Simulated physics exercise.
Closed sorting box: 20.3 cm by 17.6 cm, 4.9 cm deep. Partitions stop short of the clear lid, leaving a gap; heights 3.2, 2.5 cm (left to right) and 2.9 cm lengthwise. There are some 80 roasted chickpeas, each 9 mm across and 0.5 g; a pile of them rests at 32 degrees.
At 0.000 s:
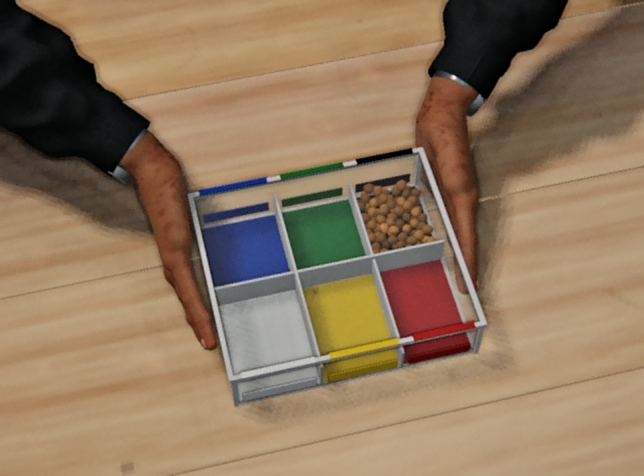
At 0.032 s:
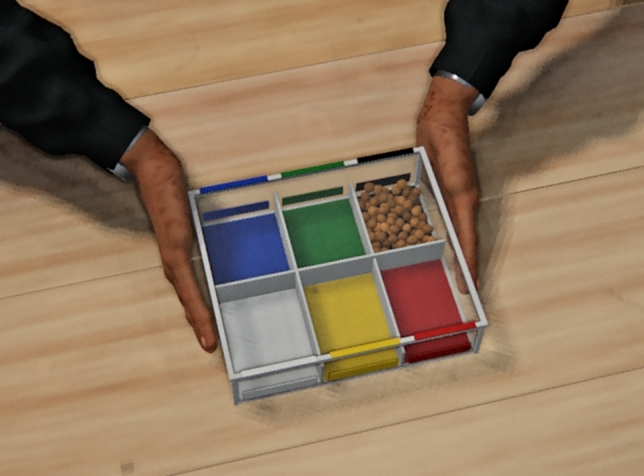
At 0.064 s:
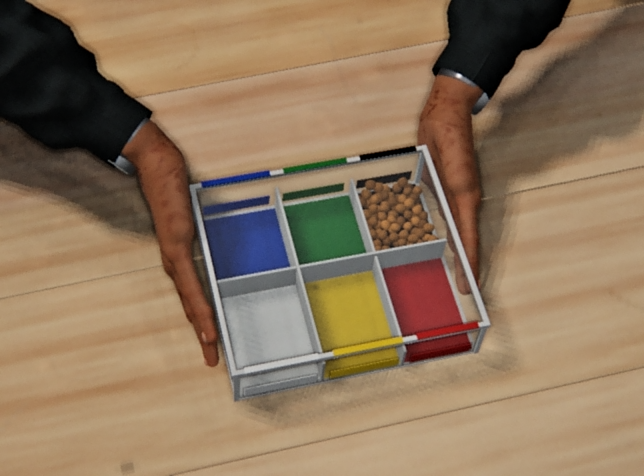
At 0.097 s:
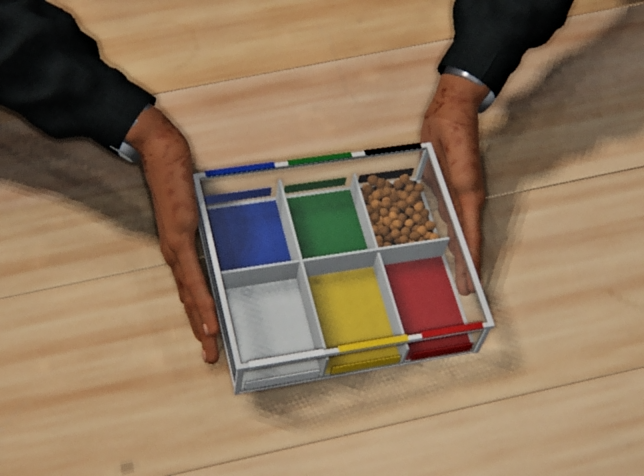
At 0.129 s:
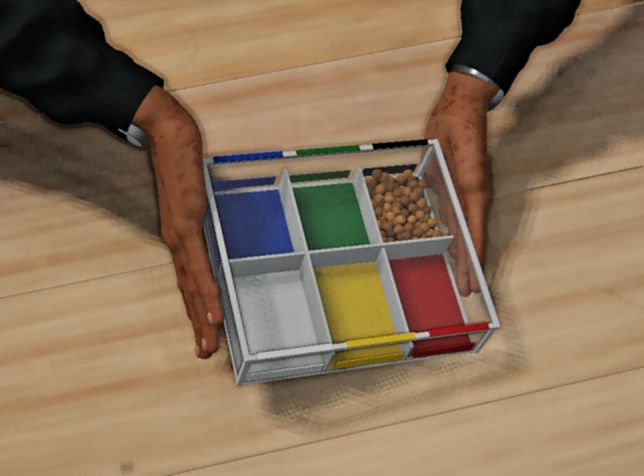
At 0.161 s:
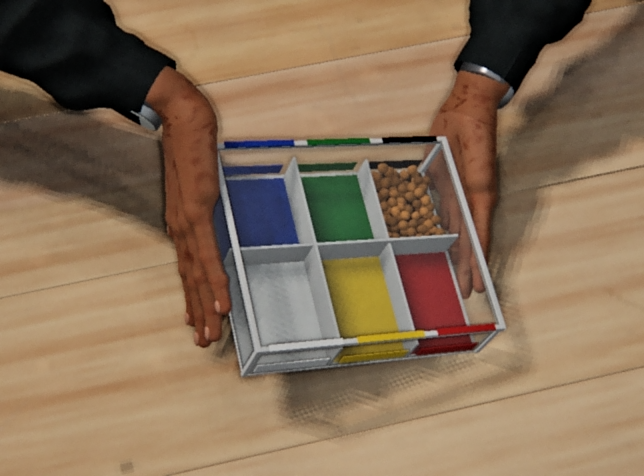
The clip opens on two hands holding a clear-lidded box of six coloured compartments on a wooden surface, small round brown pieces heaped in the black one at back right. The hands slowly, then more noticeably, tilt the box toward its right front corner, while the pieces stay heaped in their compartment.
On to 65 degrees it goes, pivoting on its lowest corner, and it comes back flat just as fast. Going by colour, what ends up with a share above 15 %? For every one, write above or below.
Red below, blue below, green below, yellow below, white below, black above.
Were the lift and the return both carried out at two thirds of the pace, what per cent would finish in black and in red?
In per cent, black gets 100 and red gets 0.
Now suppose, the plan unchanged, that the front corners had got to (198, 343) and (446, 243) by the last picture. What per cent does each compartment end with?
By the end red holds 0%, blue holds 5%, green holds 45%, yellow holds 0%, white holds 0% and black holds 50%.
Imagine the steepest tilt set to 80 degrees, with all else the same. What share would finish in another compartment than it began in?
About 10 per cent.
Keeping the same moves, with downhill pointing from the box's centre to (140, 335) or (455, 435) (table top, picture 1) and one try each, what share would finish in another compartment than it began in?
About 35 per cent on the first try and 20 per cent on the second.
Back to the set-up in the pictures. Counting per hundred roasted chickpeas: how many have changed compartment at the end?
Roughly 0 %.
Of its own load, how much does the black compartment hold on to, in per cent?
That comes out at about 100 percent.
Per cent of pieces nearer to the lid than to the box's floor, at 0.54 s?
Estimate: Near 10 per cent.
After 0.54 s, tilt 64 degrees; black 100 %.
After 0.79 s, tilt 25 degrees; black 100 %.
Then, at 1.15 s, tilt 0 degrees; black 100 %.
At rest (1.7 s), red 0 %, blue 0 %, green 0 %, yellow 0 %, white 0 %, black 100 %.
